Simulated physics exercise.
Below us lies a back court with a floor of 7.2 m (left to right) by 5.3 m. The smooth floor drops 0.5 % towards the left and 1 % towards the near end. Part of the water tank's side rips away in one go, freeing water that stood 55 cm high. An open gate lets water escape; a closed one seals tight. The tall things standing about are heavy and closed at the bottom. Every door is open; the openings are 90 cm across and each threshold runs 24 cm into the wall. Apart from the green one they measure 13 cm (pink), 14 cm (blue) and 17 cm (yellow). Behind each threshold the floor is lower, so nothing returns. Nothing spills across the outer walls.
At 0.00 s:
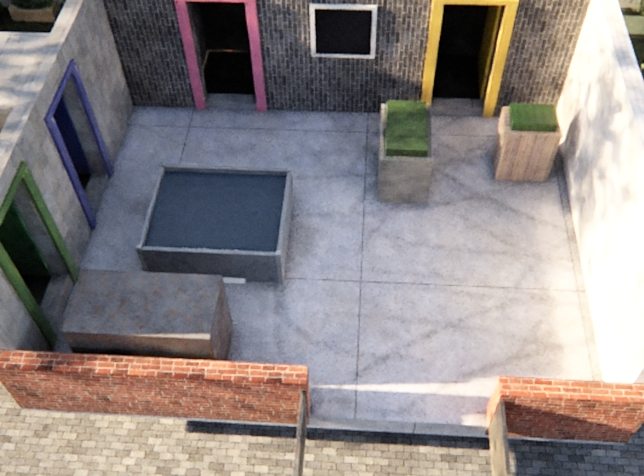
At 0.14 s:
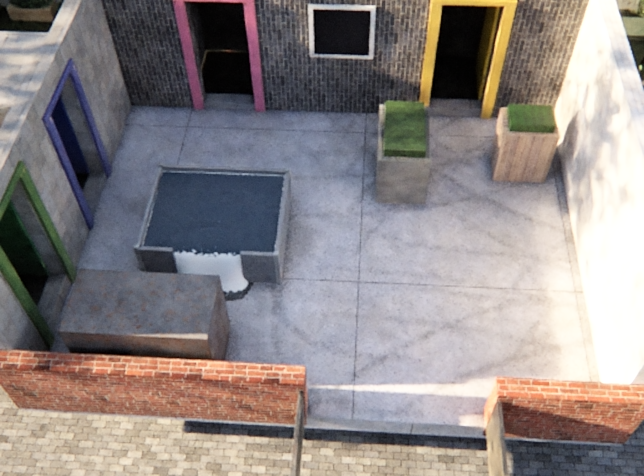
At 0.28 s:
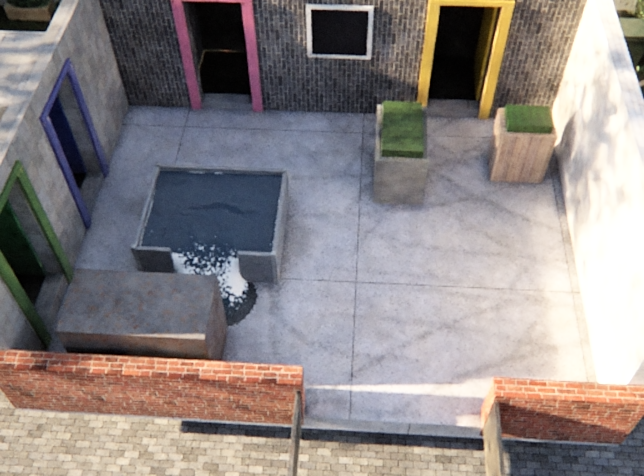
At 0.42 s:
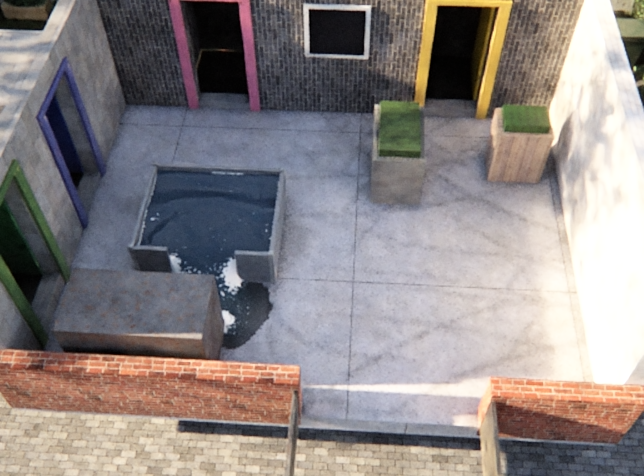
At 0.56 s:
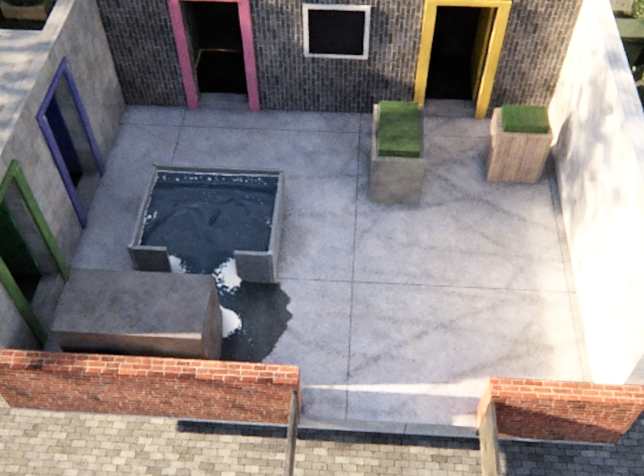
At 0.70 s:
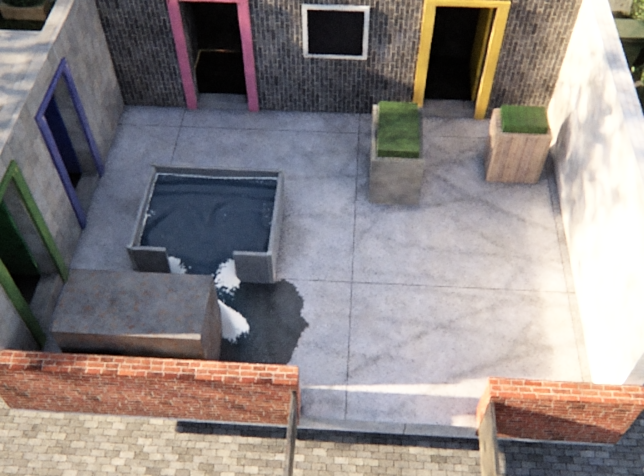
Water bursting through the broken near side of a square tank, foaming past a stone block and spreading across the courtyard floor.
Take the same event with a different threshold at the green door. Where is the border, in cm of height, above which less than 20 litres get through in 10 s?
It would have to be roughly 21 cm high.
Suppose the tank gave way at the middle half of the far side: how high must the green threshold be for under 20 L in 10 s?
About 8.5 cm.
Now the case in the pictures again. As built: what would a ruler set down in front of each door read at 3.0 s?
In cm: Pink 0, green 18, blue 6, yellow 0.
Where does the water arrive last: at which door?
Last comes the yellow one.
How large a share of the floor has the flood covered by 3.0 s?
About 50 per cent.
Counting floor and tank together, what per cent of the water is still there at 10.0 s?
Some 82 per cent remains.
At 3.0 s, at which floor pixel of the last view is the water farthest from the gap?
Near (585, 414).
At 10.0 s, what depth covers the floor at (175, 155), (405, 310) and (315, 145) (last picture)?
About 5, 3 and 2 cm.
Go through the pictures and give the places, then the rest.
In the first picture, still water, 55 cm deep, in the water tank at (218, 211); the green door at (41, 268) is dry.
In the second picture, the front is at a hidden place, 0.3 m from the gap at (211, 267); 0.2 m2 of floor is wet, 55 cm left at the back.
In the third picture, water pours out at a hidden place and has run 0.8 m, to a hidden place; about 9 cm deep outside, 55 cm at the back.
In the fourth picture, the front is at (235, 340), 1.0 m from the gap at a hidden place; 1.2 m2 of floor is wet, 53 cm left at the back.
In the fifth picture, the front is at a hidden place, 1.4 m from the gap at a hidden place; 1.6 m2 of floor is wet, 46 cm left at the back.
In the sixth picture, the gap is at (204, 268), the front 1.8 m out at a hidden place; the back of the water tank holds 48 cm; 0.6 m in a straight line remain to the green door at (31, 267).
After 1.4 s water covers 20 % of the floor, deepest (43 cm) near (197, 319); 26 cm at the green door, 0 litres in over its 23 cm threshold.
After 3.0 s water covers 50 % of the floor, deepest (26 cm) near (197, 319); 18 cm at the green door, 12 litres in over its 23 cm threshold.
After 10.0 s water covers 90 % of the floor, deepest (10 cm) near (30, 383); 8 cm at the green door, 13 litres in over its 23 cm threshold.
At the green door as built, the water arrived by 1.0 s and peaked near 26 cm at 1.4 s.
Run again over the same 10 s with other heights there, 46 litres in over 17.5 cm, 11 litres over 23.5 cm. The limit of 20 litres is kept from about 21 cm up.
